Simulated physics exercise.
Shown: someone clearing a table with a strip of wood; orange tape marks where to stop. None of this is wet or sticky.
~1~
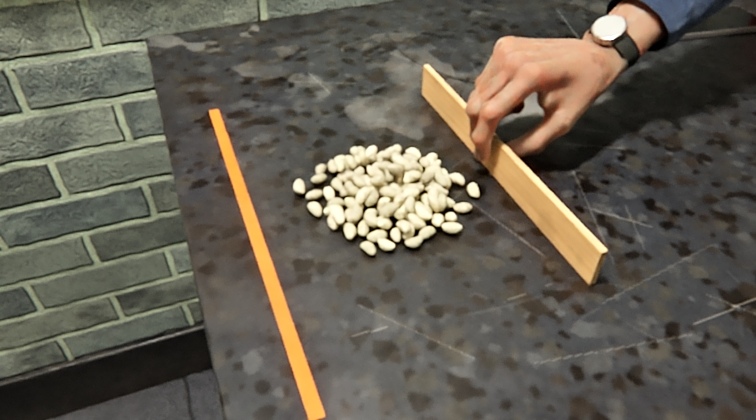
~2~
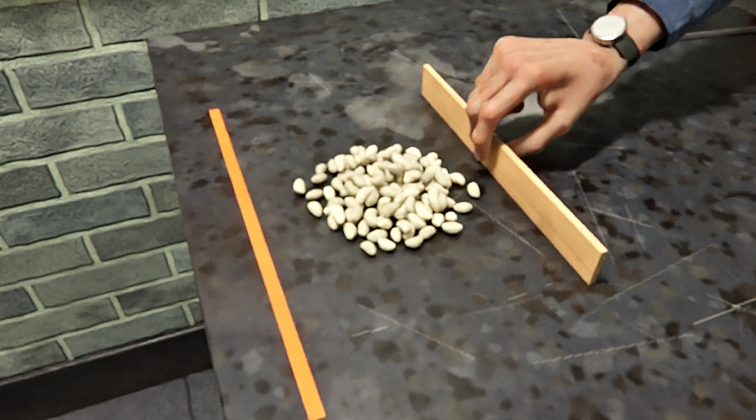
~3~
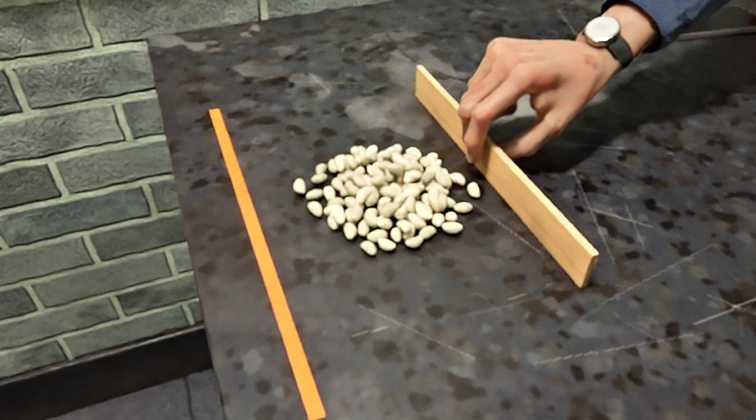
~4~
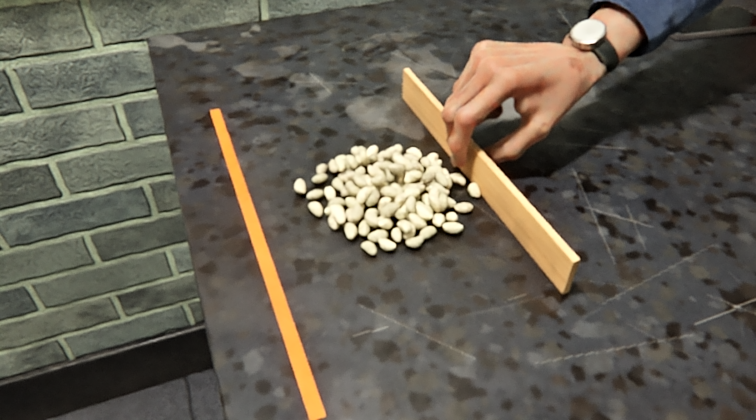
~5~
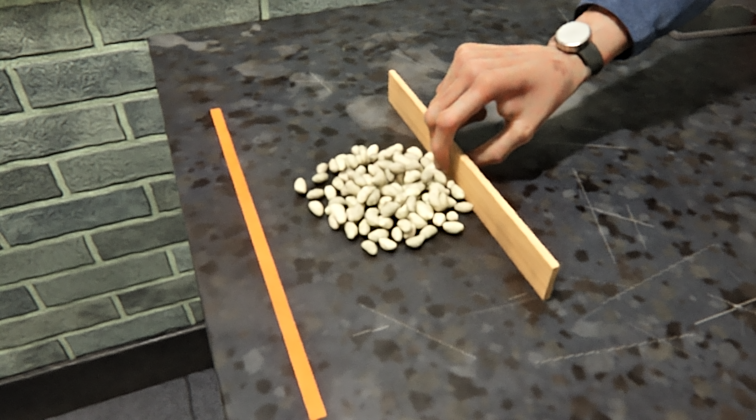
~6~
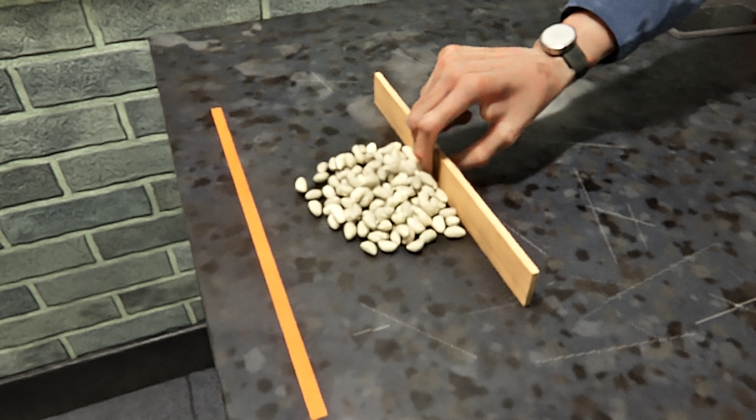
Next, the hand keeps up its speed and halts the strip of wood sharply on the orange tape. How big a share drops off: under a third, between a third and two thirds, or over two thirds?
What is pushed off will lie in the middle third.
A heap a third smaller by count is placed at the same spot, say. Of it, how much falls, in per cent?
It should be about 30 percent.
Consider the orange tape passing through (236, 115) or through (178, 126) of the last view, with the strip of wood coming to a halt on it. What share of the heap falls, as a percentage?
Roughly 20 % and 100 %.
Soon, strip of wood still moving, near (342, 174); heap all on the table, its front near (231, 212).
A while on, strip of wood stopped at the orange tape; heap about a quarter over the edge.
Towards the end, strip of wood stopped at the orange tape; heap about half over the edge.
Finally, strip of wood stopped at the orange tape; heap about half over the edge.
